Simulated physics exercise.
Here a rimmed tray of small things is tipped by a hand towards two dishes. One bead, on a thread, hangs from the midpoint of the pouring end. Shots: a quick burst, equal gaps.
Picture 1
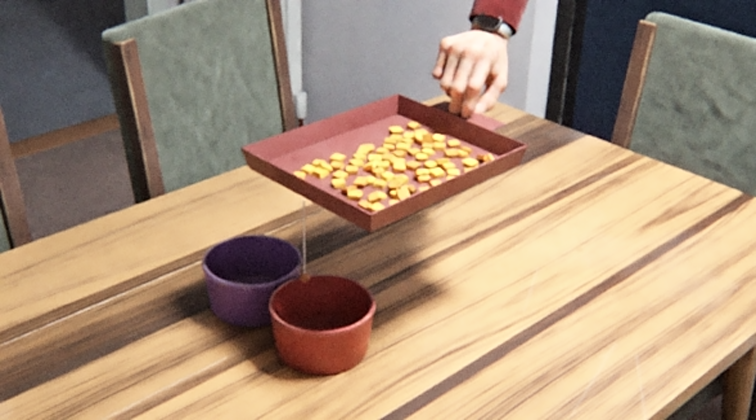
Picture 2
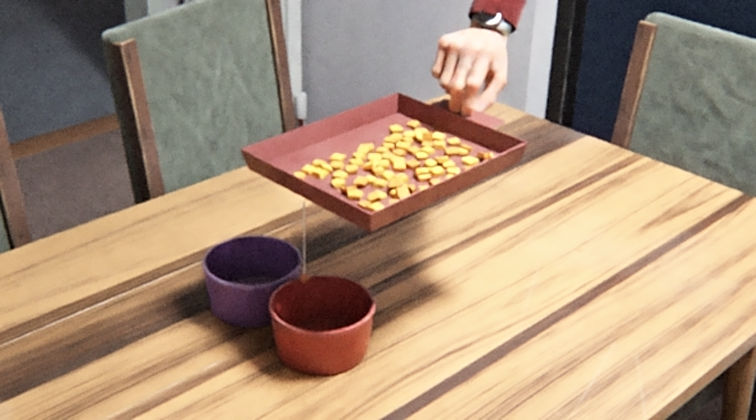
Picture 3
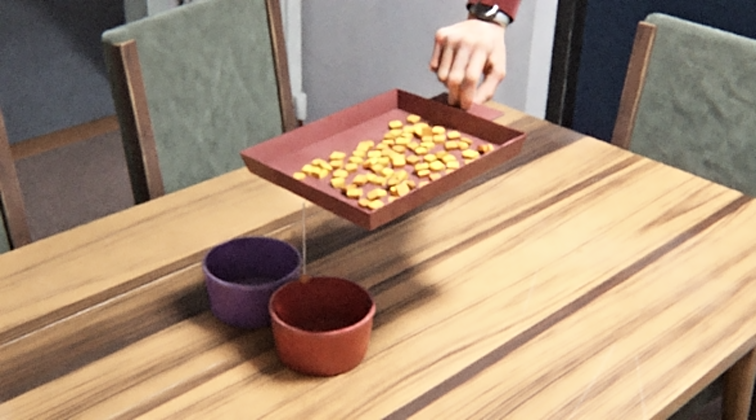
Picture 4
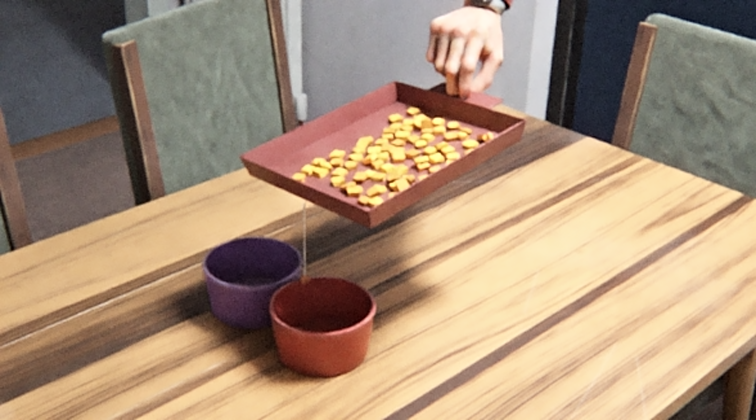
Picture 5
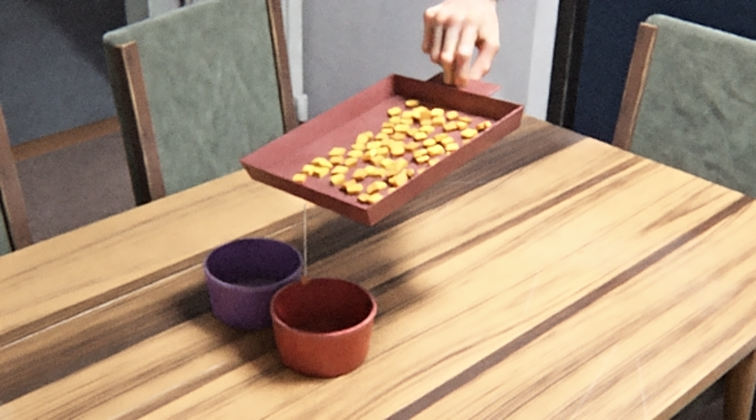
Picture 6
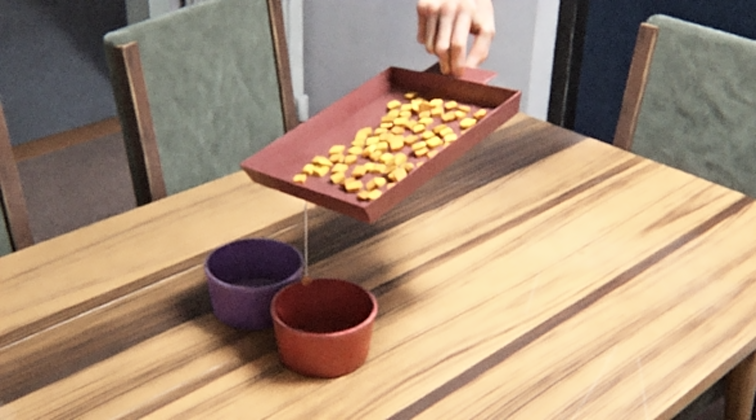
A hand held a dark red tray of small yellow crackers above a purple bowl and a red bowl on a wooden table, then raised the far end a little, slanting the tray towards them.
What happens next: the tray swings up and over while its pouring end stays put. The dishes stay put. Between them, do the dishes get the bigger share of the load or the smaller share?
The amount caught is going to be bigger than the amount missed.
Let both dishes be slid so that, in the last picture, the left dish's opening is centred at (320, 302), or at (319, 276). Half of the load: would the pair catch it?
The pair would catch the lesser share the first time and the lesser share the second time.
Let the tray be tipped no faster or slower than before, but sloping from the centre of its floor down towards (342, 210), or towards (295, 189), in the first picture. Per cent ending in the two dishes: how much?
Respectively close to 30 and 40 in a hundred.
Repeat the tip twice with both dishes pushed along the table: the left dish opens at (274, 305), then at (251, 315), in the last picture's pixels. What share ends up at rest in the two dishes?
First 30 per cent, second 10 per cent.
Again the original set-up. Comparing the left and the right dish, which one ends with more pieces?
Winning side: Left of the pair.
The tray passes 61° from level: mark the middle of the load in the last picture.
(296, 165).
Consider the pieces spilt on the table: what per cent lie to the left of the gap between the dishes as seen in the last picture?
It comes to near 100 percent of the spill.
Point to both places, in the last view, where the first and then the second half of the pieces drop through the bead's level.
For the early half I get (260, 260), and for the late half (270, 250).
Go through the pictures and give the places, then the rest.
In the first picture, corners of the pouring end near (249, 148) and (371, 210), level; middle of the load near (399, 167), small crackers; left dish near (215, 294); right dish near (283, 340); bead on its thread near (305, 277).
In the second picture, corners of the pouring end near (249, 149) and (371, 210), level; middle of the load near (399, 166).
In the third picture, corners of the pouring end near (248, 152) and (369, 209), tipped barely, lowest at the left corner; middle of the load near (399, 163).
In the fourth picture, corners of the pouring end near (247, 155) and (368, 207), tipped a little, lowest at the left corner; middle of the load near (398, 157).
In the fifth picture, corners of the pouring end near (247, 159) and (366, 205), tipped a little, lowest at the left corner; middle of the load near (398, 151).
In the sixth picture, corners of the pouring end near (247, 163) and (364, 203), tipped clearly, lowest at the left corner; middle of the load near (397, 145); left dish near (216, 297); right dish near (285, 343).
Shortly afterwards, tray tipped steeply; the whole lot on the tray.
Next, tray tipped right over; the bulk on the tray; a little in the left dish; only a few in the air.
Some moments later, tray tipped past a quarter turn; the bulk in the left dish; a little outside both.
In the end, tray tipped past a quarter turn; none at all in the right dish; the bulk in the left dish; a little outside both.
